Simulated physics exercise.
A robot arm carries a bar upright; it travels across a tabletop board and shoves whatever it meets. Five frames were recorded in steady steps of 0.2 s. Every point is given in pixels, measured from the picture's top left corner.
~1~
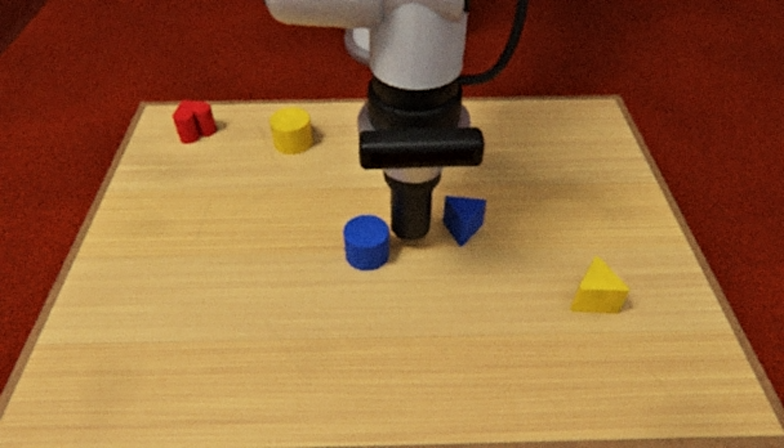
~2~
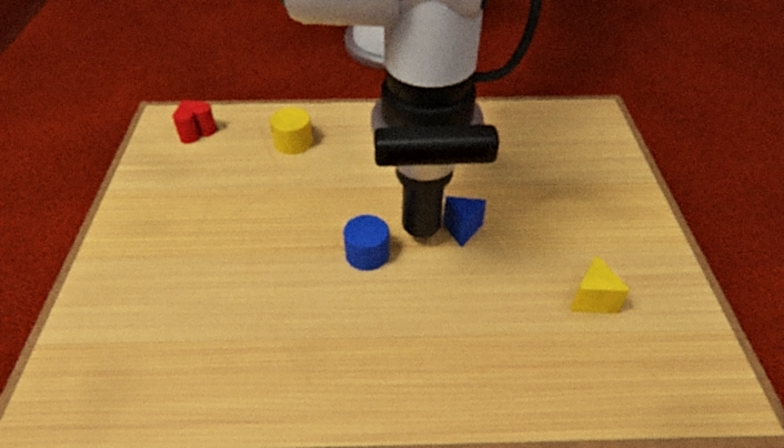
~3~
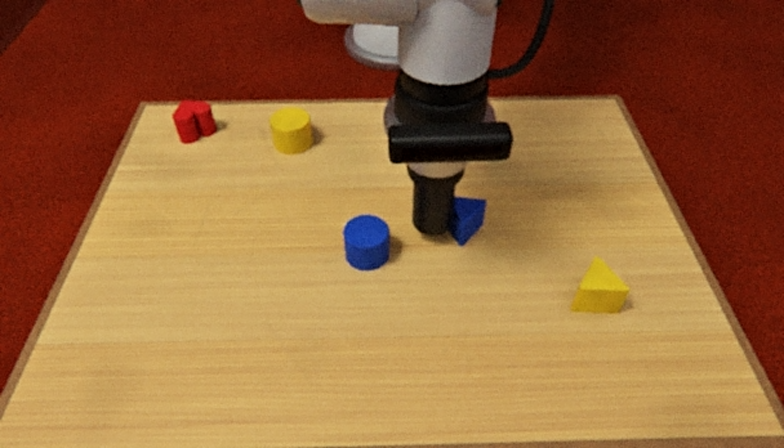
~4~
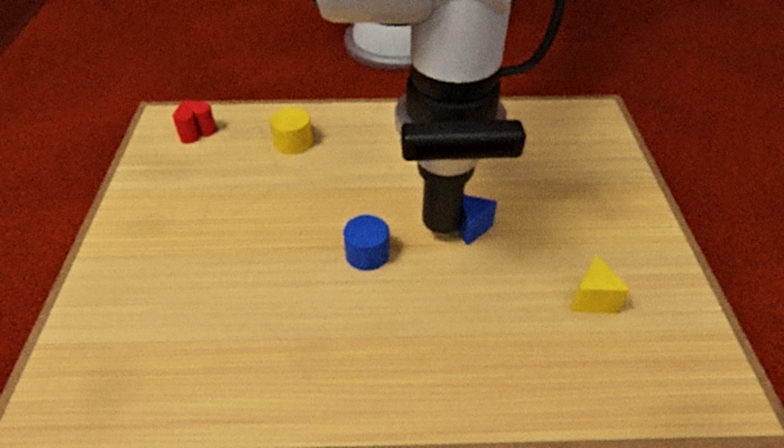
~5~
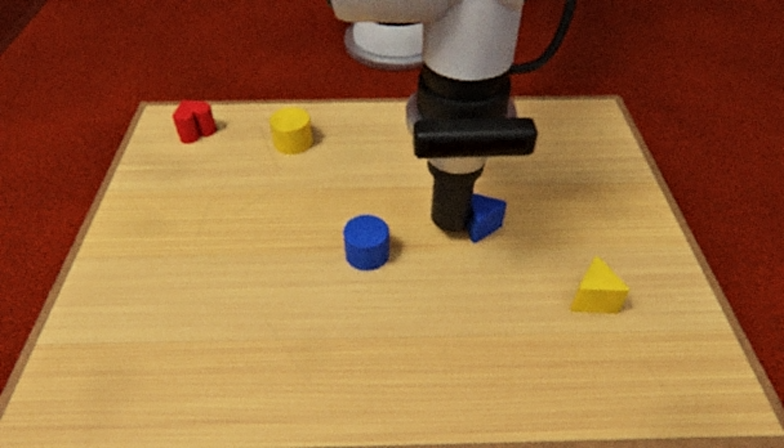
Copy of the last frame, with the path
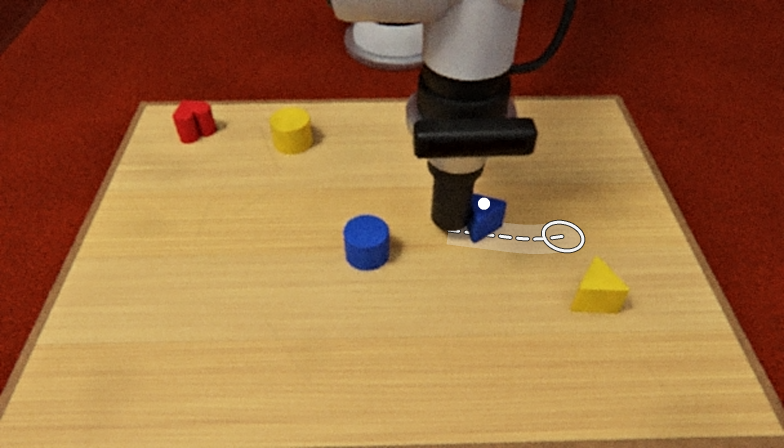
In this clip, a robot arm over a wooden board with red, yellow and blue blocks moves its dark cylindrical tip right to the blue triangle, then nudges it slightly rightward while the other blocks stay still.
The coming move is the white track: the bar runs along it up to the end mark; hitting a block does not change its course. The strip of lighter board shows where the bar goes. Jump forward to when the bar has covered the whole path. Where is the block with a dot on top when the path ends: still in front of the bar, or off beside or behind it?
My answer is that the block with a dot on top is still ahead.
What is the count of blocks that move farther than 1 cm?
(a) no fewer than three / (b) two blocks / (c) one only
That would be c.
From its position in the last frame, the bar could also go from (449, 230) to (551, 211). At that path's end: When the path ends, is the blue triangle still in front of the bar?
Yes
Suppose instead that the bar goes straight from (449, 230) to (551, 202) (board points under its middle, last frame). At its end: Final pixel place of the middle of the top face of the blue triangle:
Its top middle is near (589, 190).
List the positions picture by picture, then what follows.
The first frame shows bar's lower end at (410, 226); blue triangle at (465, 206); yellow triangle at (602, 277).
The second frame shows bar at (421, 224); blocks still.
The third frame shows bar at (432, 221); blocks still.
The fourth frame shows bar at (441, 219); blue triangle at (475, 205).
The fifth frame shows bar at (450, 217); blue triangle at (484, 204); yellow triangle at (602, 277).
Drawn move, from (449, 230) by way of (487, 235) and (526, 239) to (563, 236); the dot is on the blue triangle.
On the path given first. One third of the way, bar at (490, 222); blue triangle at (524, 206).
Two thirds of the way, bar at (530, 226); blue triangle at (564, 209), turned 20° anticlockwise.
At the end, bar at (567, 224); blue triangle at (603, 208); yellow triangle still.
